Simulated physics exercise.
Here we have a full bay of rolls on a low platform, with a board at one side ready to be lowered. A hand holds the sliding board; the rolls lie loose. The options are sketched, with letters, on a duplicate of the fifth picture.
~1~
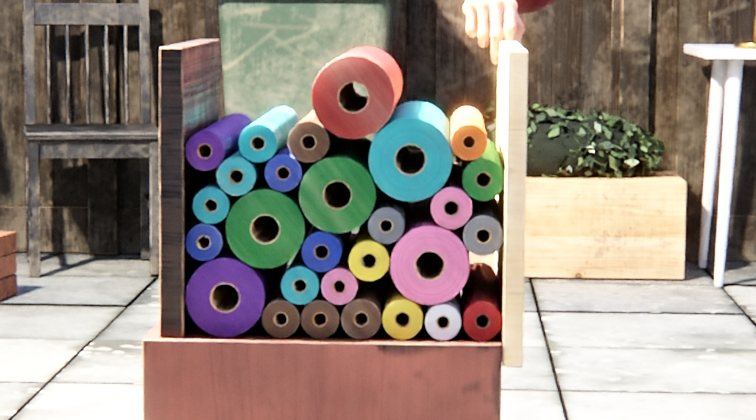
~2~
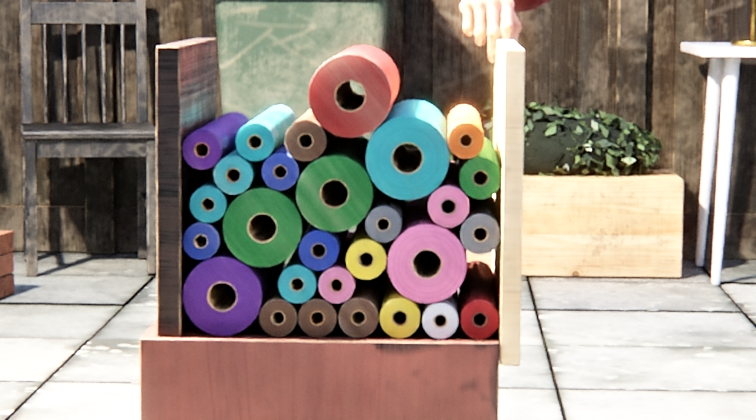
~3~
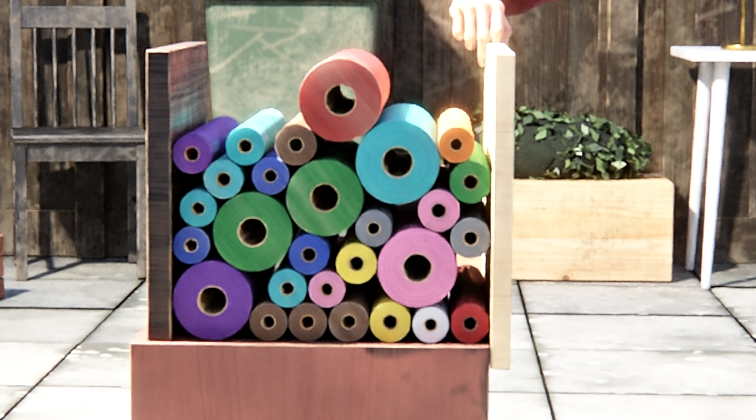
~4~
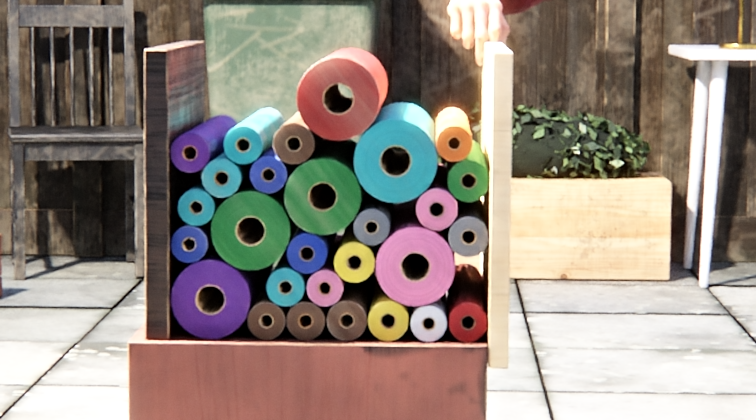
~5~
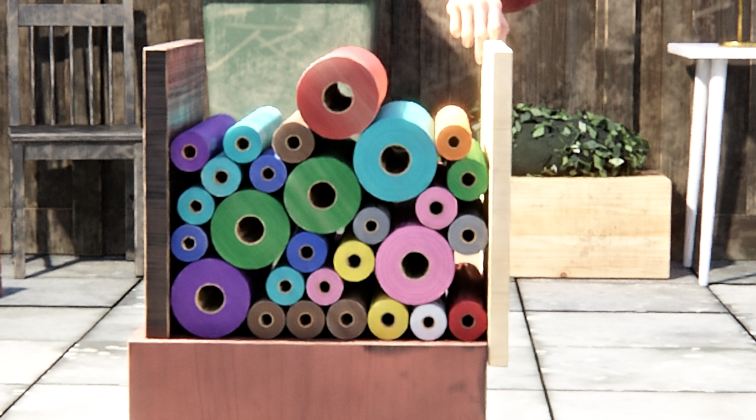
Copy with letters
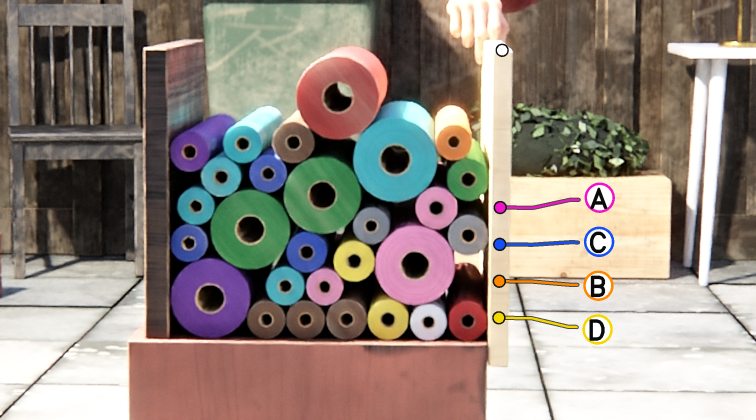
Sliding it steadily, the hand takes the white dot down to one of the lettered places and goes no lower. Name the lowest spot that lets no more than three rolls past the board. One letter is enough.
The answer is mark C.
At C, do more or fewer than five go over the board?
It loses fewer than five.
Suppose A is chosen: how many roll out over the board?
With A, none.
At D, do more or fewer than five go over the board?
More than five.
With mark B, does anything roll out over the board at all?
Yes, at B.
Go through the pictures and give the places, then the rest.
The first frame shows a turquoise roll (212, 206); a turquoise roll (258, 143); side board (509, 190).
The second frame shows side board (506, 189); a purple roll (223, 296).
The third frame shows a white roll (430, 324); a yellow roll (357, 264).
The fourth frame shows a grey roll (372, 227); a turquoise roll (197, 208).
The fifth frame shows a turquoise roll (243, 143); side board (494, 190); a purple roll (211, 298).
On the marked copy, A at (500, 208); B at (499, 281); C at (500, 245); D at (499, 318); the white dot at (502, 50).
Following C. Soon after the start, top of the board (491, 134).
Later, top of the board (490, 228).
In the end, top of the board (490, 244), one out over the board.
As for the rest, A none out over the board; B more than three out over the board; D more than three out over the board.
